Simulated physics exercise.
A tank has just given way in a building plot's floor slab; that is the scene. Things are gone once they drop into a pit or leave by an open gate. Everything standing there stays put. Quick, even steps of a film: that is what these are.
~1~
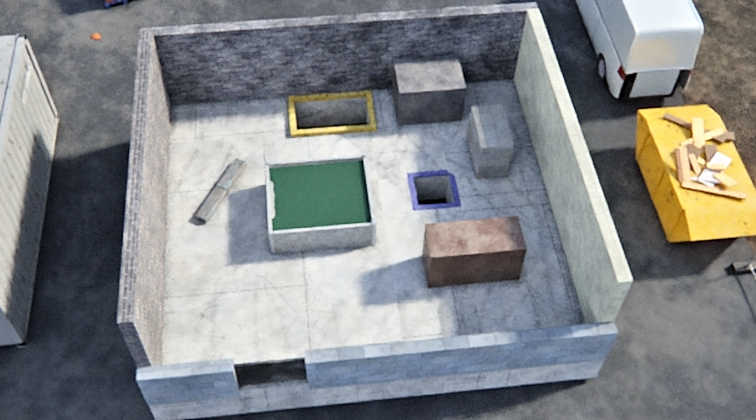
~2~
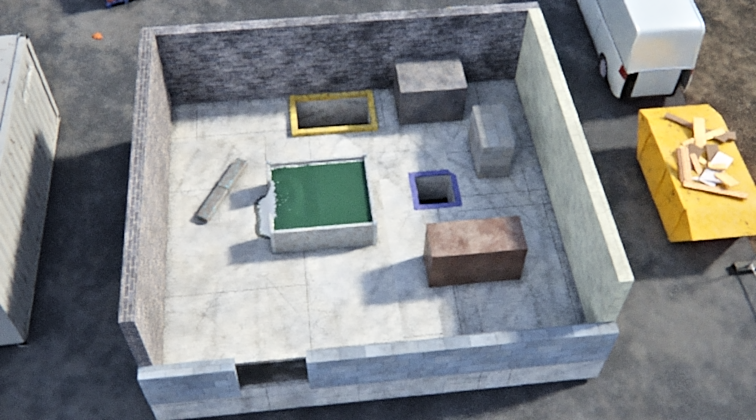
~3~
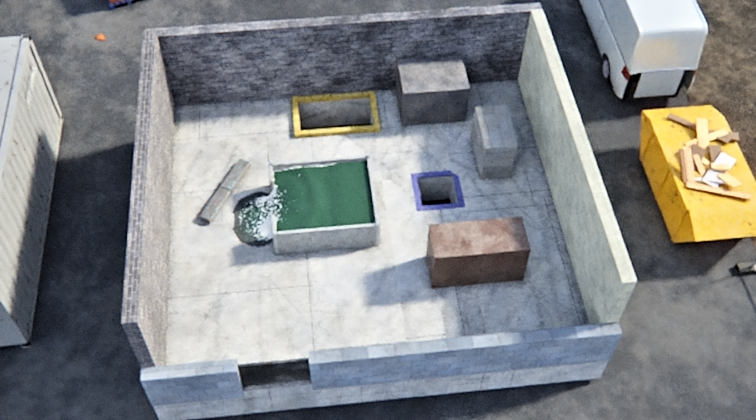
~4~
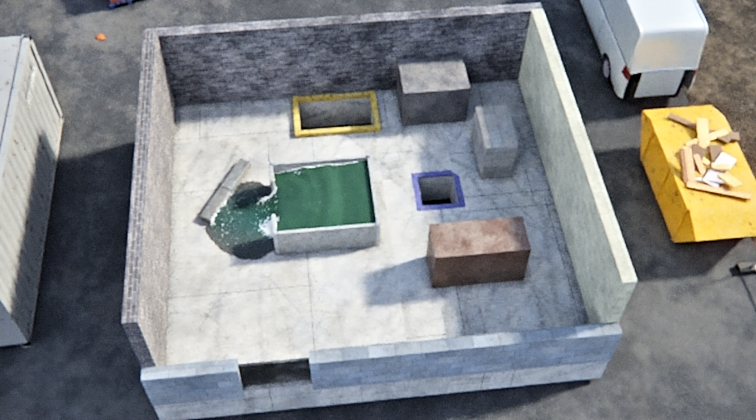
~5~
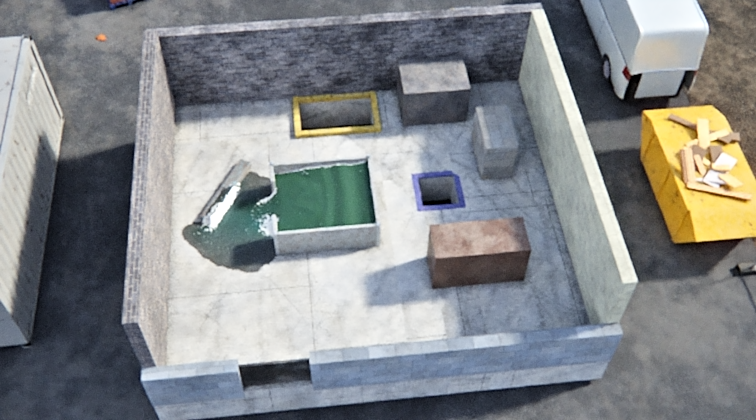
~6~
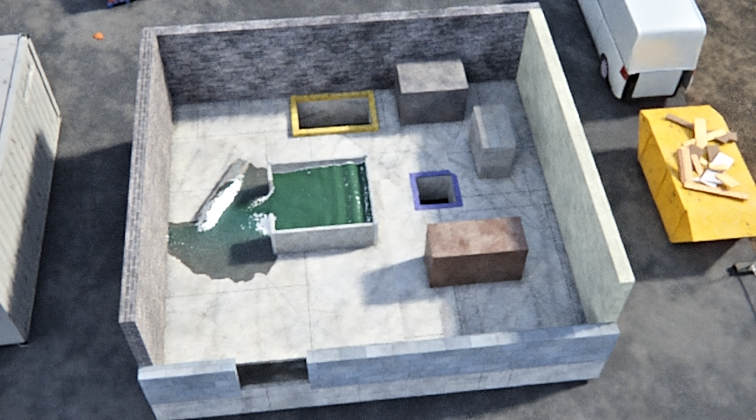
Green water pours from the left side of a tank and spreads across the pale floor.
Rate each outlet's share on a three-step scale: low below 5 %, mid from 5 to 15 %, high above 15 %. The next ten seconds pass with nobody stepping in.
Scale: Gate - low, blue pit - low, yellow pit - low.
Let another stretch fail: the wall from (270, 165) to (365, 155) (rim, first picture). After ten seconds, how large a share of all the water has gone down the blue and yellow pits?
The blue pit takes 6 per cent and the yellow pit 30 per cent.
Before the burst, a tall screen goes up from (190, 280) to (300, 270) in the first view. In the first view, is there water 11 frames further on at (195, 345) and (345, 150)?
Swamped, then spared.
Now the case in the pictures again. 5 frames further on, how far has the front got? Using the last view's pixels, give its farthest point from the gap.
Farthest reach: About (166, 322).
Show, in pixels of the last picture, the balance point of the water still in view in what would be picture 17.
About (270, 225).
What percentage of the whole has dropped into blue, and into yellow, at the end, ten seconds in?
Roughly 2 %, then roughly 0 %.
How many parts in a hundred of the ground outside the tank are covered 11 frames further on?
Near 25 in a hundred.
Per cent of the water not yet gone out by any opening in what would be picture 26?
I'd say roughly 100 percent.
A moment on, water covers 15 % of the floor; the gate 0 %, the blue pit 0 %, the yellow pit 0 %.
Next, water covers 25 % of the floor; the gate 0 %, the blue pit 0 %, the yellow pit 0 %.
Then, water covers 40 % of the floor; the gate 0 %, the blue pit 0 %, the yellow pit 0 %.
Later, water covers 65 % of the floor; the gate 0 %, the blue pit 0 %, the yellow pit 0 %.
In the end, water covers 85 % of the floor; the gate 0 %, the blue pit 3 %, the yellow pit 0 %.
